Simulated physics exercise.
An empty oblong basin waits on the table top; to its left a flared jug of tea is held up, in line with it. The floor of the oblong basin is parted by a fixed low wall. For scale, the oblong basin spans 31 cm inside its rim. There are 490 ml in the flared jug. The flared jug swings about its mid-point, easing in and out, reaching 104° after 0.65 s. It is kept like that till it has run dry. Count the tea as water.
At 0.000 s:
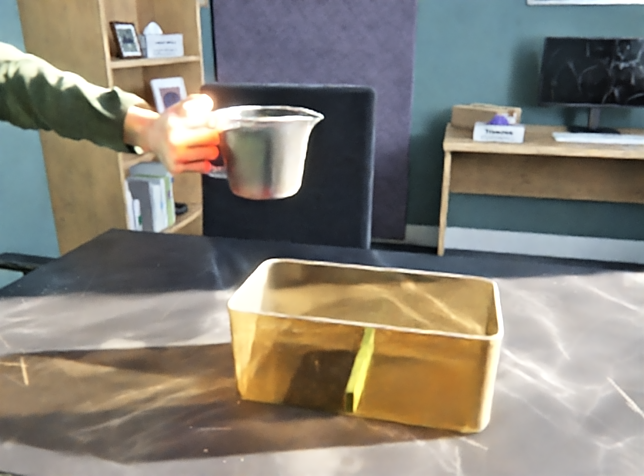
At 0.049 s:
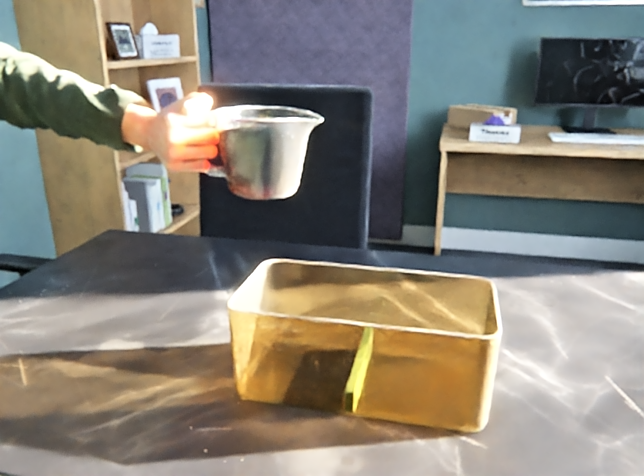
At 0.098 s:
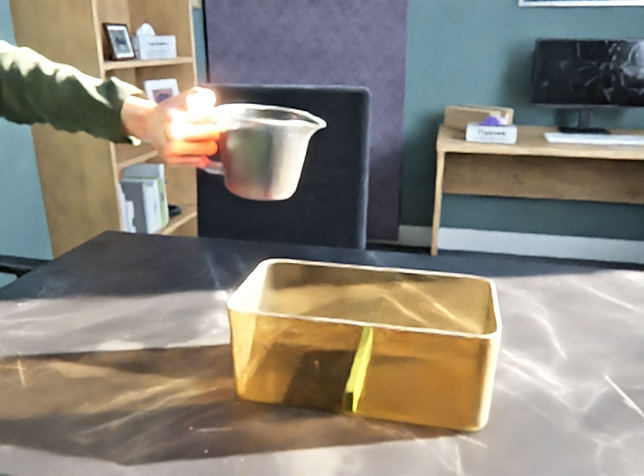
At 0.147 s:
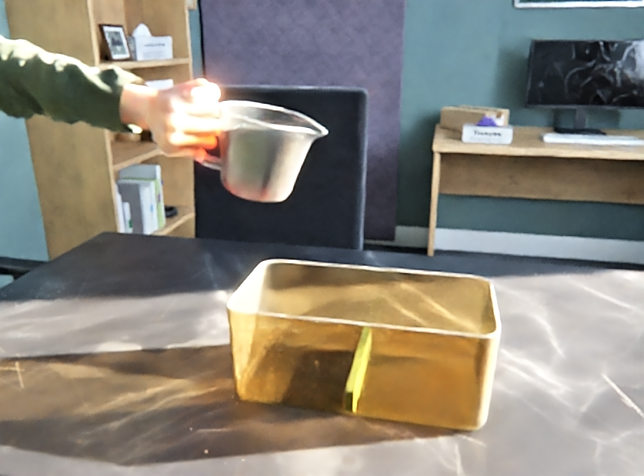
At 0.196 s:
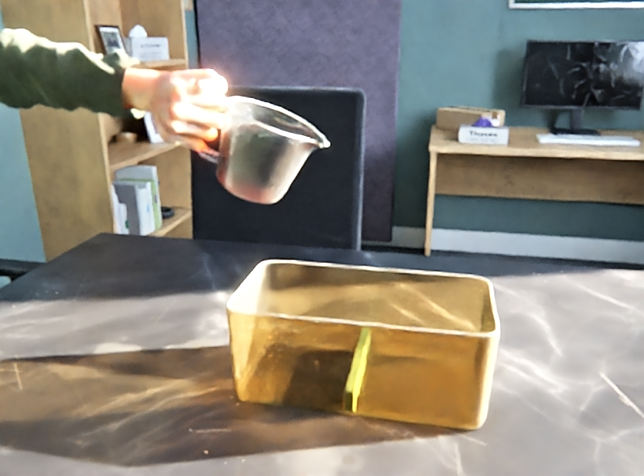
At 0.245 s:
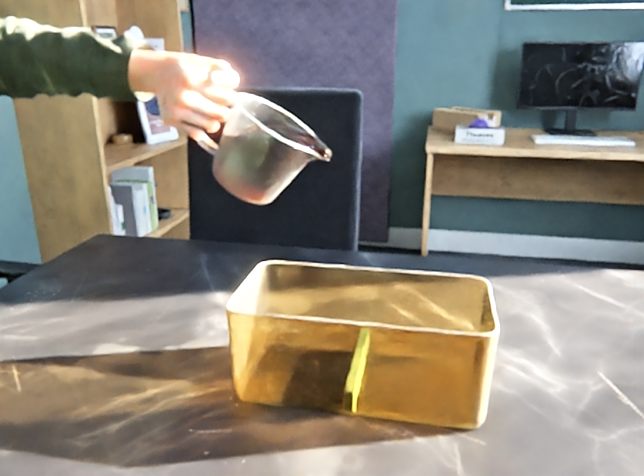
The video shows a hand in a dark green sleeve holding a flared jug above an empty, yellowish oblong basin on a table, first nearly upright, then tilting it steadily to the right until liquid appears at its lip.
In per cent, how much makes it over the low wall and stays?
Roughly 63 per cent is past the wall.
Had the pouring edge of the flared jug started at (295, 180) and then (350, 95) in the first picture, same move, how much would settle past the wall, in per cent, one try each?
In turn about 15 and 80 per cent.
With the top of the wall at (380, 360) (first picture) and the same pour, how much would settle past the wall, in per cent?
Then about 25 per cent.
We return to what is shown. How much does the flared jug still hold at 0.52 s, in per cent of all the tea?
Near 38 in a hundred.
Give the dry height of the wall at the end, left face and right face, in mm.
Left about 22 mm, right about 16 mm.
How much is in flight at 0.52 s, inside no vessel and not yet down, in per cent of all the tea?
Near 38 in a hundred.
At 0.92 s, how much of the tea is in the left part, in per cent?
About 36 per cent.
Then, 0.52 s in, the tilt is 93° and 38 per cent is still to pour, 2 is left of the wall and 23 right of it.
Then, 0.72 s in, the tilt is 104° and 4 per cent is still to pour, 26 is left of the wall and 58 right of it.
Then, 0.92 s in, the tilt is 104° and 0 per cent is still to pour, 36 is left of the wall and 62 right of it.
Then, 1.15 s in, the tilt is 104° and 0 per cent is still to pour, 36 is left of the wall and 63 right of it.
Finally, 36 per cent lies left of the wall, 63 right of it and 2 outside.
